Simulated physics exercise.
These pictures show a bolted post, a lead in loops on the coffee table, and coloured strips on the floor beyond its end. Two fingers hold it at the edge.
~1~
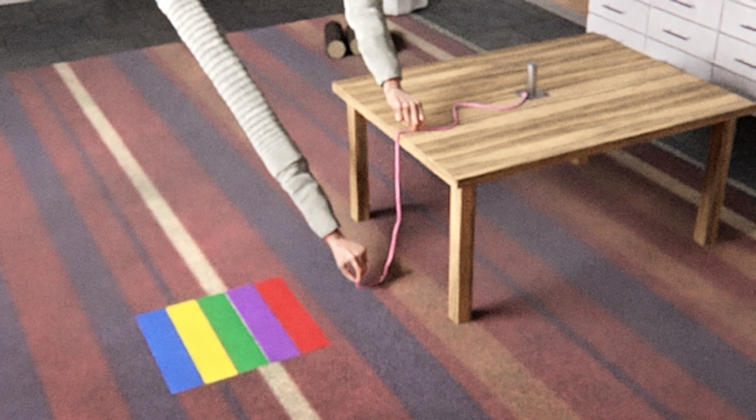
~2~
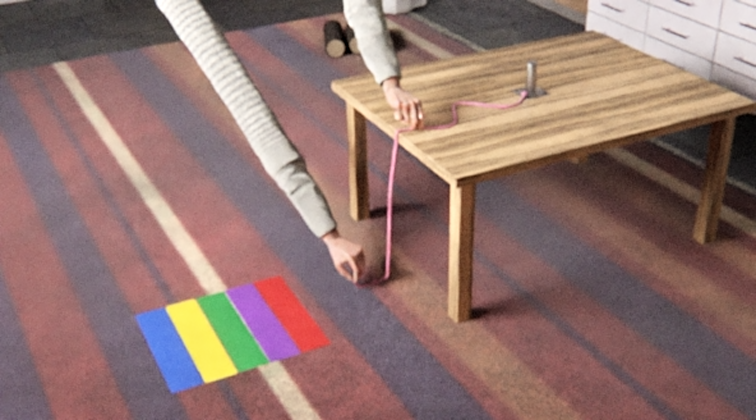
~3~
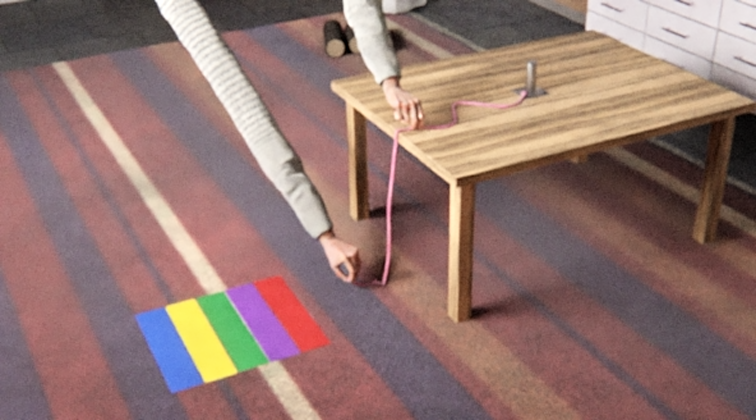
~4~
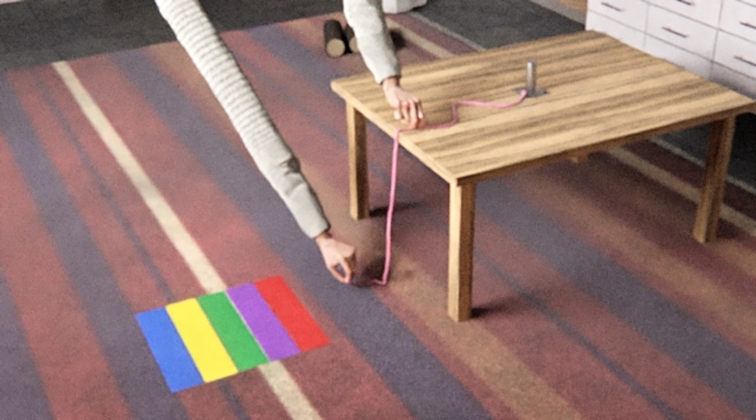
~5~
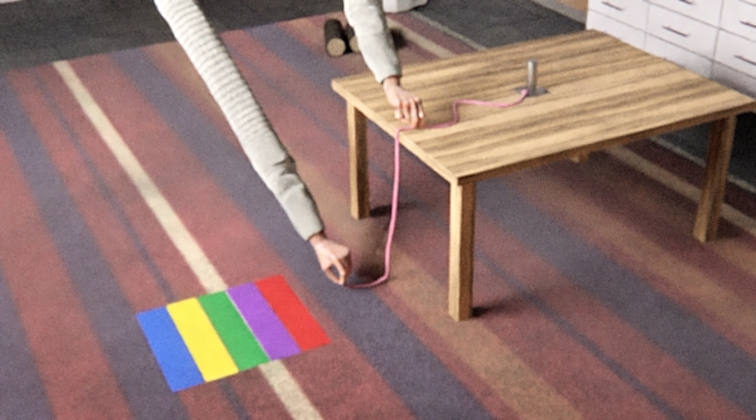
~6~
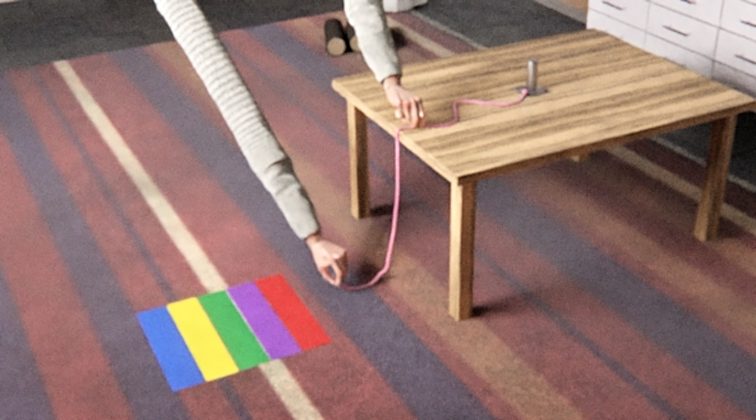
A pink cord hanging over the edge of a wooden table, pinned there by one hand, was drawn slightly left along the carpet by the other hand, near some coloured strips.
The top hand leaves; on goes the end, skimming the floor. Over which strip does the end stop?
It halts on the yellow strip.
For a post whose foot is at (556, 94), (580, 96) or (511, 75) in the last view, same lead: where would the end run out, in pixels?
Try by try, around (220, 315), (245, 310) and (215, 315).
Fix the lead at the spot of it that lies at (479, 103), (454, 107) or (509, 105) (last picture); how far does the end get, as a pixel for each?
Try by try, around (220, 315), (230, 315) and (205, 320).
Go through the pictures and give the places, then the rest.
In the first picture, end (356, 279); red (307, 336); purple (277, 345); green (246, 354); yellow (214, 364); blue (181, 374).
In the second picture, end (353, 279); lead through (516, 105) (455, 105) (444, 128) (395, 153) (390, 215) (388, 273).
In the third picture, end (349, 280).
In the fourth picture, end (346, 280); lead through (516, 104) (455, 104) (444, 127) (396, 152) (390, 214) (386, 273).
In the fifth picture, end (340, 282).
In the sixth picture, end (336, 282); lead through (517, 103) (456, 103) (445, 126) (398, 152) (396, 212) (385, 271).
Soon after, end near (260, 304); over purple.
After that, end near (221, 316); over green.
At the stop, end near (197, 322); over yellow. Over yellow.
